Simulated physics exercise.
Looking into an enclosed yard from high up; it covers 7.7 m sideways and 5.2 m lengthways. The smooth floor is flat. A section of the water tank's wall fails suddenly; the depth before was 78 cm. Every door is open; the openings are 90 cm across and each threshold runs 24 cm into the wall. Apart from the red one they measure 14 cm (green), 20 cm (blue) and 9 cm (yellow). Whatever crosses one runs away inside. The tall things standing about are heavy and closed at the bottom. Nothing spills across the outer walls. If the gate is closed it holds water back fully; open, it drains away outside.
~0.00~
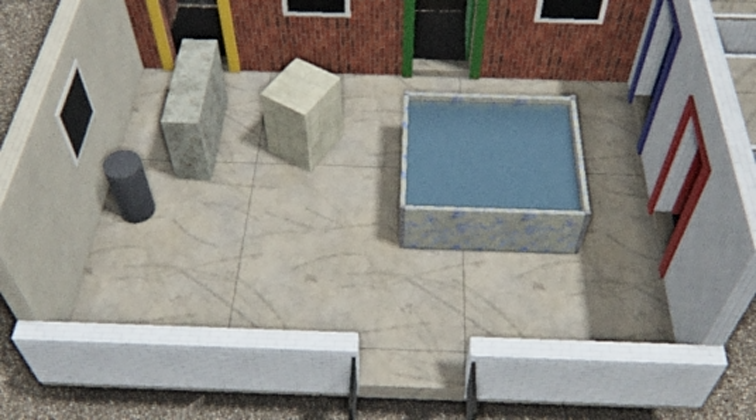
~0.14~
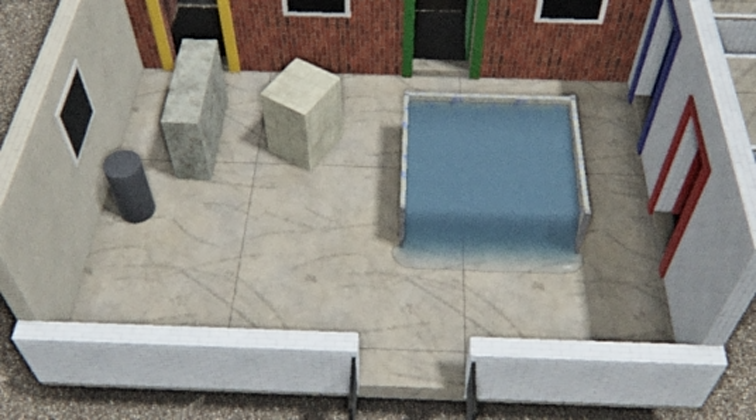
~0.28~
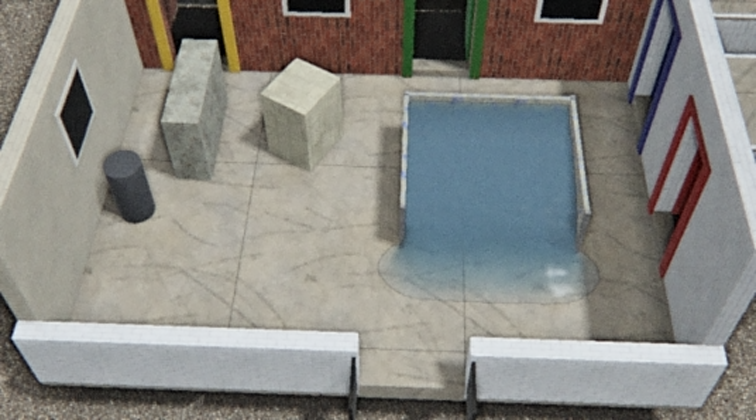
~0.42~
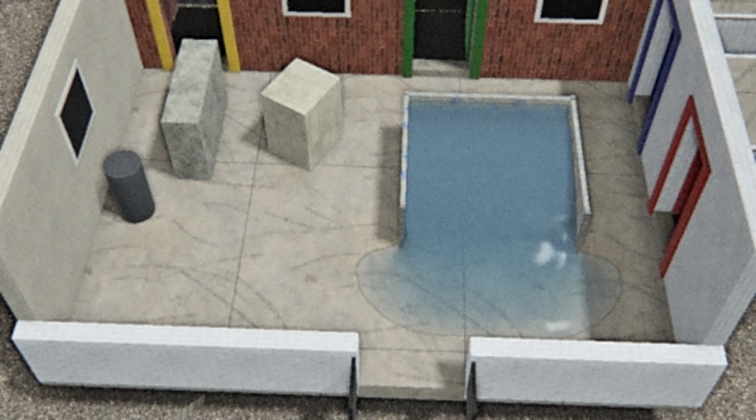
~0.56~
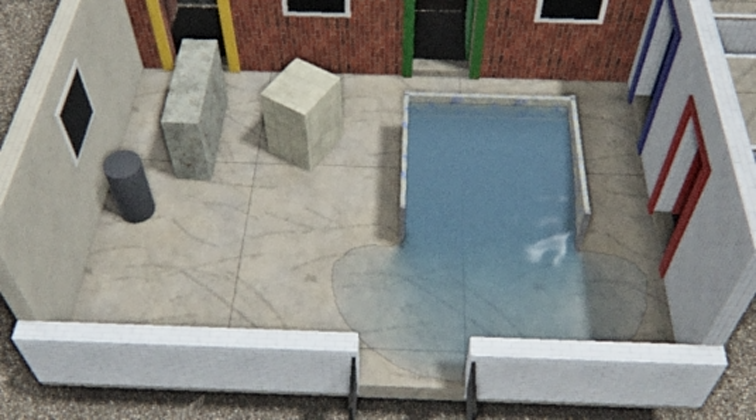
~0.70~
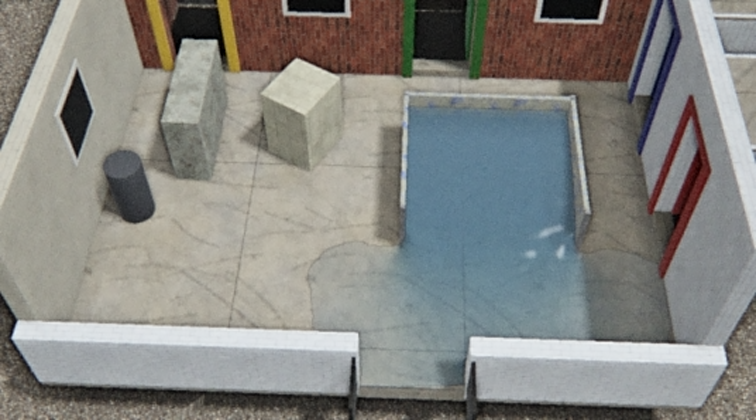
In a walled yard, a tank's front wall gives way and water spreads across the floor.
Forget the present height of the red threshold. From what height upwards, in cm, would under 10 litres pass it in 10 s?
At least 11 cm or so.
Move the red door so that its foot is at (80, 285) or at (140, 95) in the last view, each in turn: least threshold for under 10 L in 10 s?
About 13.0 and 12.0 cm.
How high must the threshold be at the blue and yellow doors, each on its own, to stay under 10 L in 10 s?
Roughly 18 cm at blue and 11.0 cm at yellow.
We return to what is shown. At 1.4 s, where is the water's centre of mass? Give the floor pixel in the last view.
Near (494, 252).
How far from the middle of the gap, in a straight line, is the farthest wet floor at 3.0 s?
Roughly 5.8 m.
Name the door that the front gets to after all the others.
Last comes the yellow one.
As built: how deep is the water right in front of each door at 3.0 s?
In cm: Green 0, blue 5, red 13, yellow 0.
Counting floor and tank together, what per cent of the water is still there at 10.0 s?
About 68 per cent.
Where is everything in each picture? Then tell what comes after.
The first picture shows still water, 78 cm deep, in the water tank at (491, 154); the red door at (676, 195) is dry.
In the second picture, the gap is at (490, 236), the front 0.3 m out at (486, 267); the back of the water tank holds 78 cm.
In the third picture, the front is at (483, 297), 0.8 m from the gap at (490, 237); 1.9 m2 of floor is wet, 78 cm left at the back.
In the fourth picture, water pours out at (490, 239) and has run 1.3 m, to (418, 327); about 12 cm deep outside, 75 cm at the back.
In the fifth picture, water pours out at (490, 239) and has run 1.9 m, to a hidden place; about 10 cm deep outside, 66 cm at the back.
In the sixth picture, the gap is at (490, 239), the front 2.1 m out at a hidden place; the back of the water tank holds 67 cm; the red door at (676, 195), 2.3 m from the gap, is still 0.8 m from the nearest water.
After 1.4 s water covers 25 % of the floor, deepest (55 cm) near (672, 378); it has not reached the red door.
After 3.0 s water covers 50 % of the floor, deepest (34 cm) near (672, 378); 13 cm at the red door, 1 litre in over its 10 cm threshold.
After 10.0 s water covers 95 % of the floor, deepest (17 cm) near (157, 200); 6 cm at the red door, 16 litres in over its 10 cm threshold.
At the red door as built, the water arrived by 1.7 s and peaked near 14 cm at 3.4 s.
Run again over the same 10 s with other heights there, 19 litres in over 9.5 cm, 4 litres over 13 cm. The limit of 10 litres is kept from about 11 cm up.
